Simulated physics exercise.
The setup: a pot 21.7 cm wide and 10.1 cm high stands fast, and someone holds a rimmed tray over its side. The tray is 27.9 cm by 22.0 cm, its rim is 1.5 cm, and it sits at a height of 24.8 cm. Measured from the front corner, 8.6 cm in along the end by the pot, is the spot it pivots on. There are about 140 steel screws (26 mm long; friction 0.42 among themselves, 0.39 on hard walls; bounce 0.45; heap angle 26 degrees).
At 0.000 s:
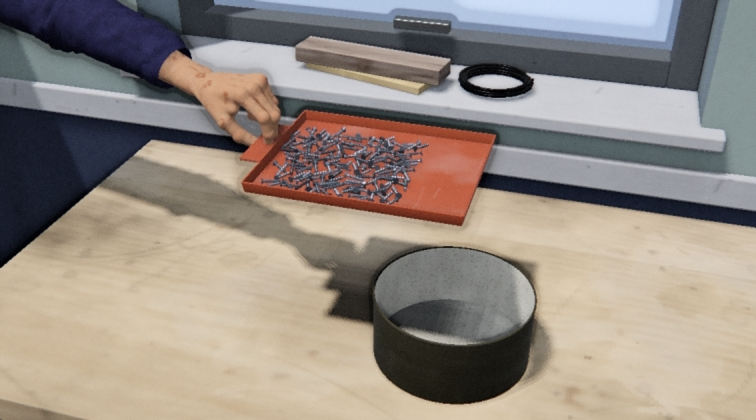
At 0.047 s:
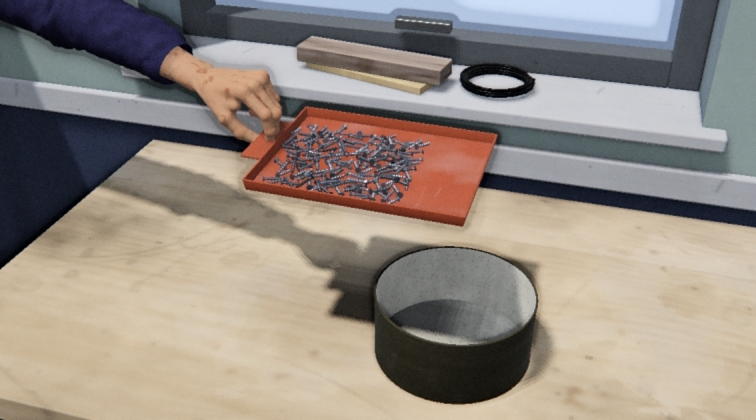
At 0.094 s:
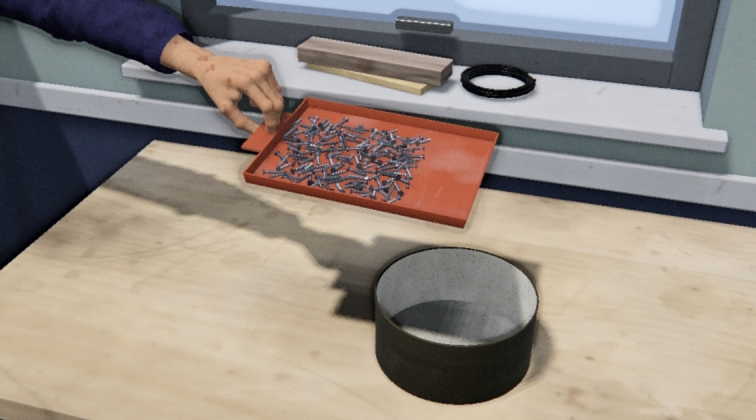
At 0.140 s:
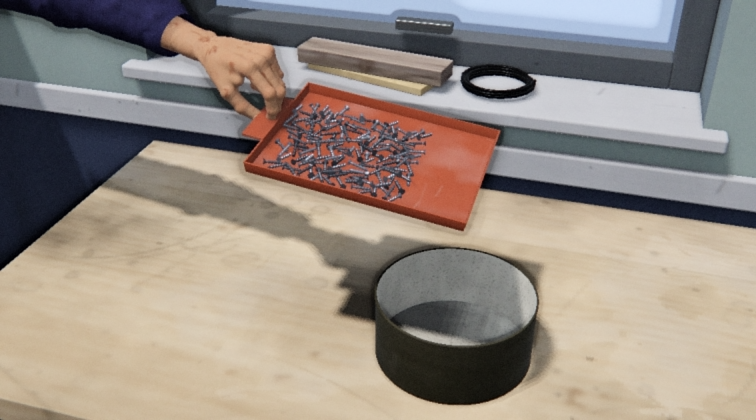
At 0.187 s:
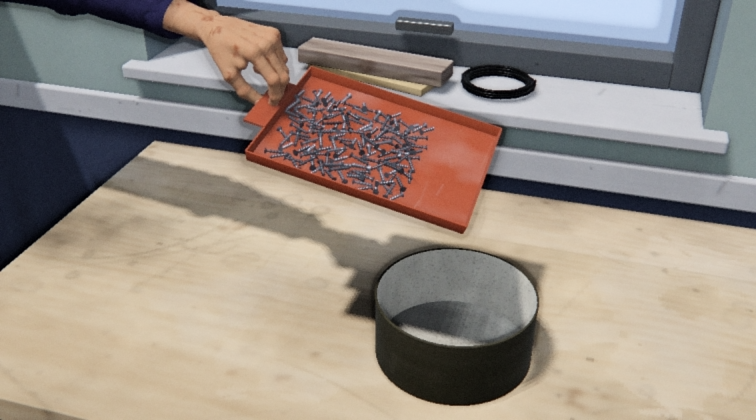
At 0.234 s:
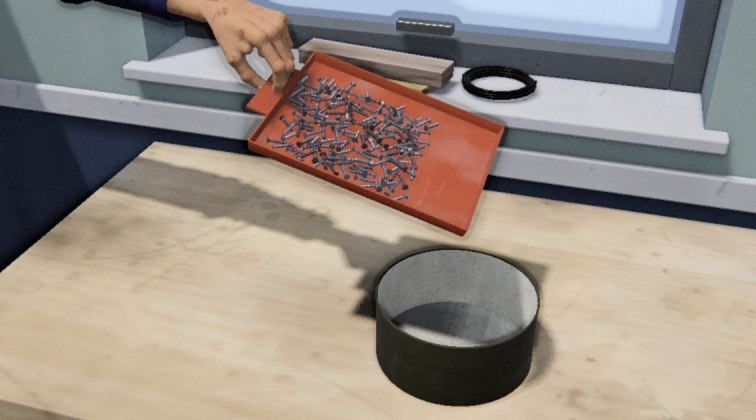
A hand tilts a red tray of screws gently down to the right near a pot.
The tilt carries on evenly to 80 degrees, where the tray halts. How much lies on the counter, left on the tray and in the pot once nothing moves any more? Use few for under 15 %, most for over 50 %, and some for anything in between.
Counter: Some, tray: Few, pot: Most.
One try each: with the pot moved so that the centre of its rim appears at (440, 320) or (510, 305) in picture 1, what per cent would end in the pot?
Close to 85 in a hundred, then close to 95 in a hundred.
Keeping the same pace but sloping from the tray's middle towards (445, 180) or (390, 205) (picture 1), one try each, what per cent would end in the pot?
Some 35 and 70 per cent.
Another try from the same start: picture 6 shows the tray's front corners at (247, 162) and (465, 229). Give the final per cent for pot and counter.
Pot 85 % / counter 10 %.
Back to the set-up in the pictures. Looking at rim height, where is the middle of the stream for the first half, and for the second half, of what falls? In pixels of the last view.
Early: About (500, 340); late: About (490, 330).
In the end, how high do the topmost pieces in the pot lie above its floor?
Measured height: Approx. 2.0 cm.
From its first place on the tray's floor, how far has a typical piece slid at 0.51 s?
Roughly 6 cm.
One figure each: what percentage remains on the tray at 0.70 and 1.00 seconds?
In order, 80 and 5.
Then, at 0.51 s, tilt 49 degrees; the tray holds 100 %, the pot 0 %.
Then, at 0.70 s, tilt 70 degrees; the tray holds 80 %, the pot 0 %.
After 1.00 s, tilt 80 degrees; the tray holds 5 %, the pot 55 %.
At rest (2.1 s), counter 35 %, tray 5 %, pot 60 %.
